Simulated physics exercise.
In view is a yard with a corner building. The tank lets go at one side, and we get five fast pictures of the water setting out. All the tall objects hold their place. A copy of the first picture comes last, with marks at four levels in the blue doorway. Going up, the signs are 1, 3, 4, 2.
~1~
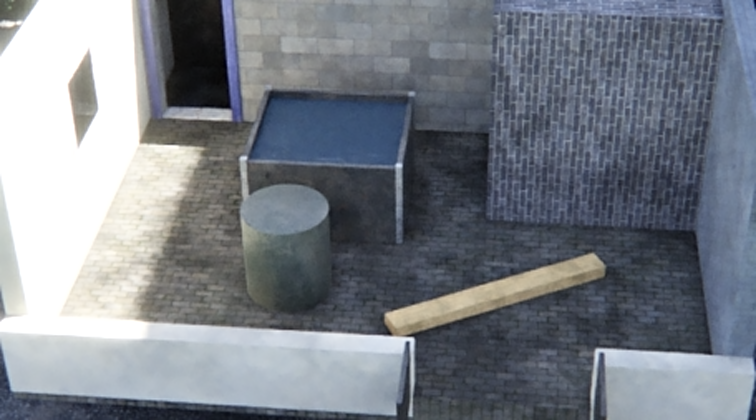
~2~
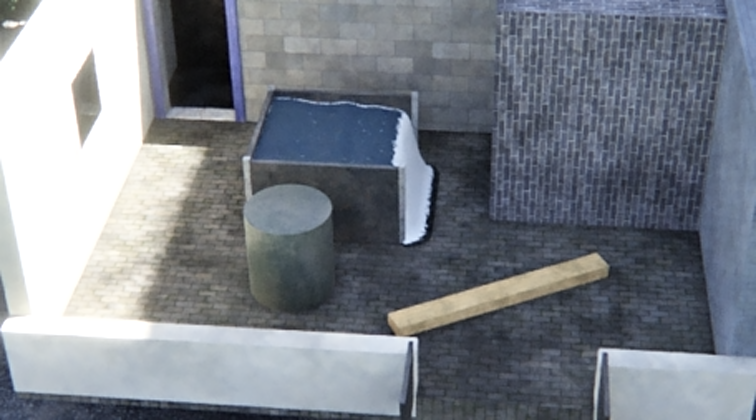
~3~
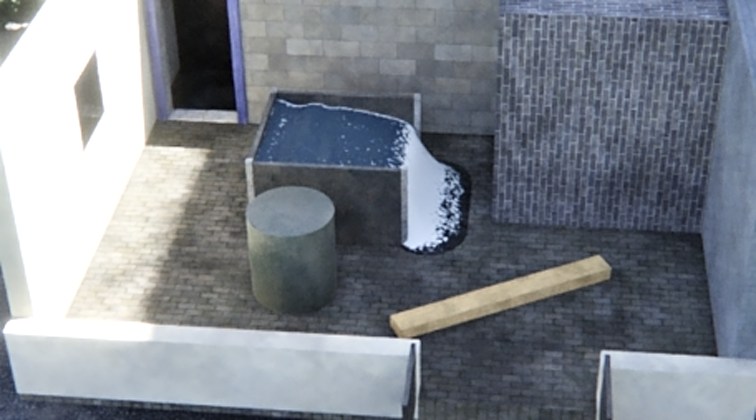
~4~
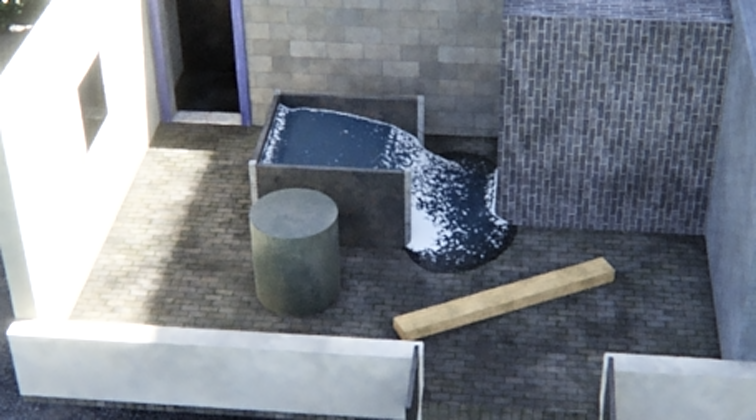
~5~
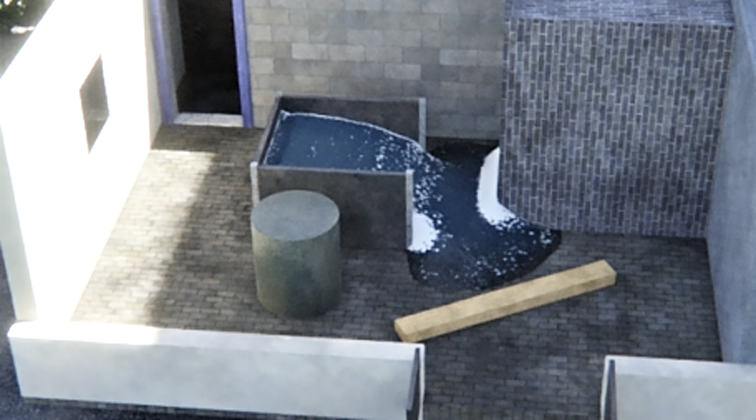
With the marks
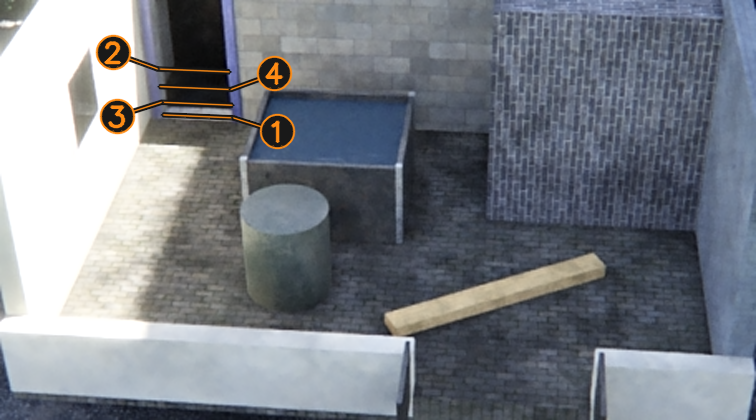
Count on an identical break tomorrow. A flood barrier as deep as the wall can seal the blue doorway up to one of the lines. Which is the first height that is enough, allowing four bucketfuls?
3.
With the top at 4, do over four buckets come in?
No, that is safe.
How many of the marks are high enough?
Three of the four.
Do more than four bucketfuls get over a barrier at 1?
Yes.
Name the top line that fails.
That would be 1.
On the marked copy, 1 at (198, 116); 2 at (193, 70); 3 at (196, 103); 4 at (195, 88); from the bottom up 1, 3, 4, 2.
Choosing 1, about 11 bucketfuls get in.
Choosing 2, nothing gets over.
Choosing 3, a bucket or two gets in.
Choosing 4, nothing gets over.
